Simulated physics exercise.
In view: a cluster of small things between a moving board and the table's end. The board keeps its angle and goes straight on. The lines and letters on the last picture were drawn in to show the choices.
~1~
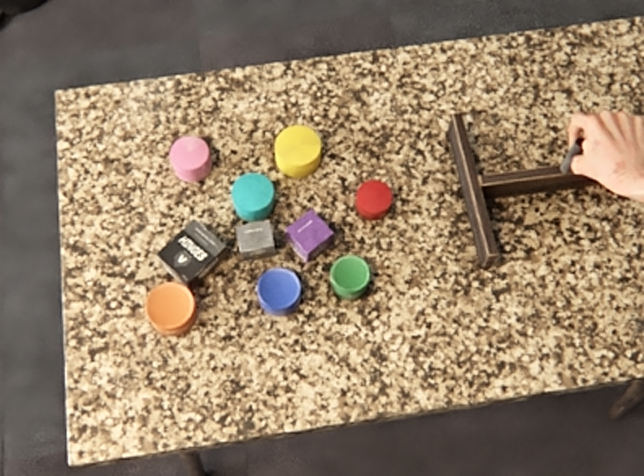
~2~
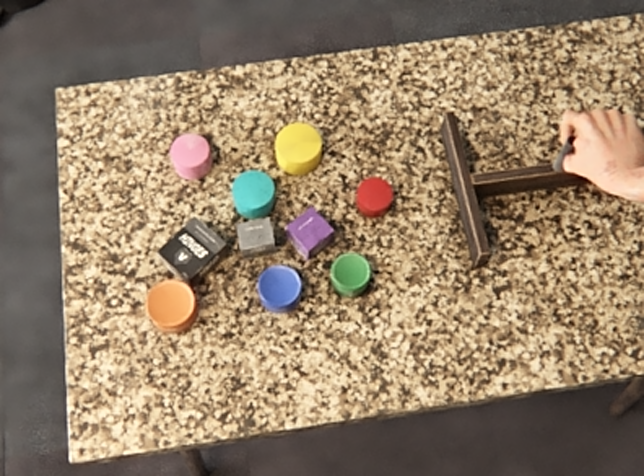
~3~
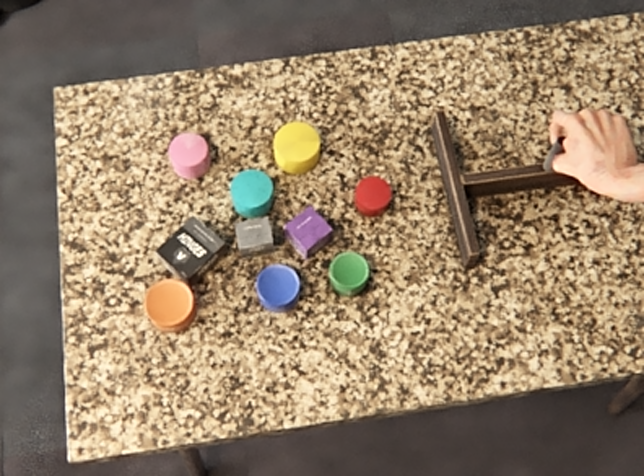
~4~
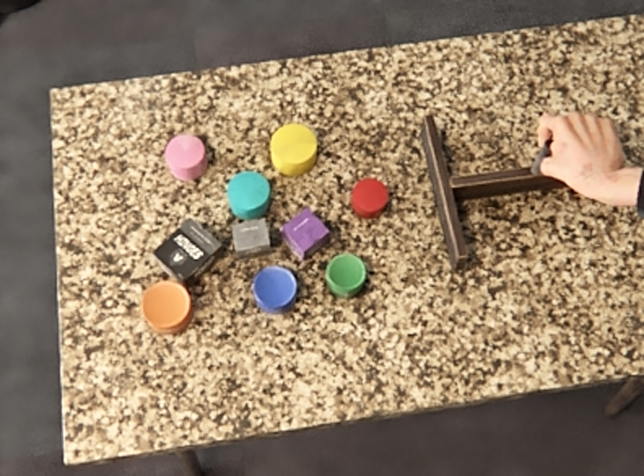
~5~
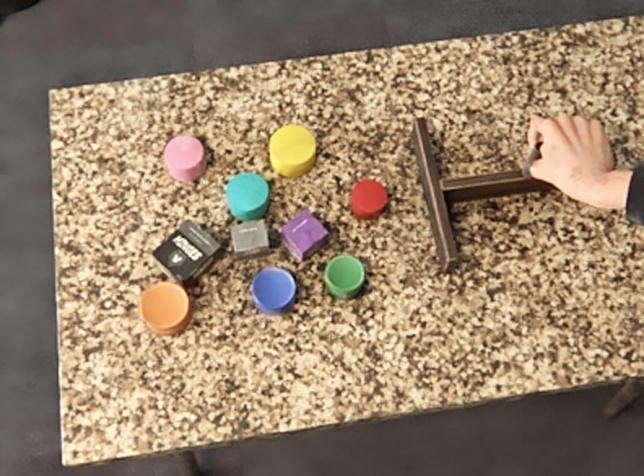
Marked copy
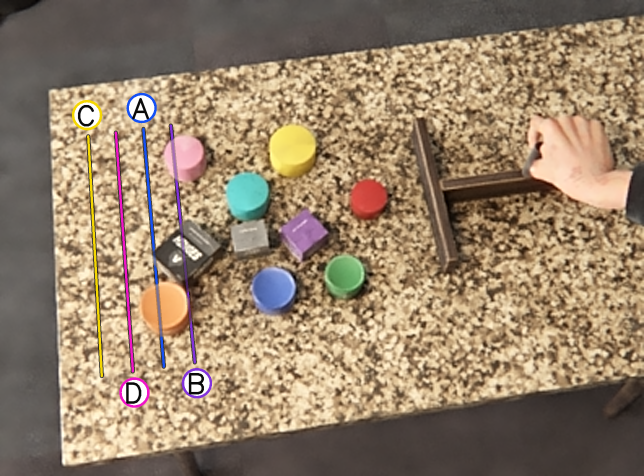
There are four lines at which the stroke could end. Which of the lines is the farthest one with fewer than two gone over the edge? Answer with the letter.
Stop at D.
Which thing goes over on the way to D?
It is the black box.
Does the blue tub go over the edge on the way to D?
No.
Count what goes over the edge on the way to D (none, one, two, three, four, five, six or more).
One.
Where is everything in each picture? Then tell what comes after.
Grey packet (256, 241); green tub (350, 278); red pot (374, 201), in the first picture.
Board (467, 180); purple packet (310, 234), in the second picture.
Board (457, 180); turquoise pot (252, 194), in the third picture.
Board (445, 183); yellow tin (294, 150), in the fourth picture.
Board (436, 185); blue tub (274, 292); grey packet (250, 241); green tub (345, 277), in the fifth picture.
On the marked copy, A at (153, 241); B at (182, 237); C at (95, 249); D at (124, 245).
With D. Early on, board (325, 201); yellow tin (287, 152); green tub (312, 282).
Further on, board (211, 216); black box (115, 261); orange jar (142, 319).
At the end, board (121, 229); black box over the edge; grey packet (68, 264); one fallen.
As for the rest, A is within the limit but short; B is within the limit but short; C drops three.
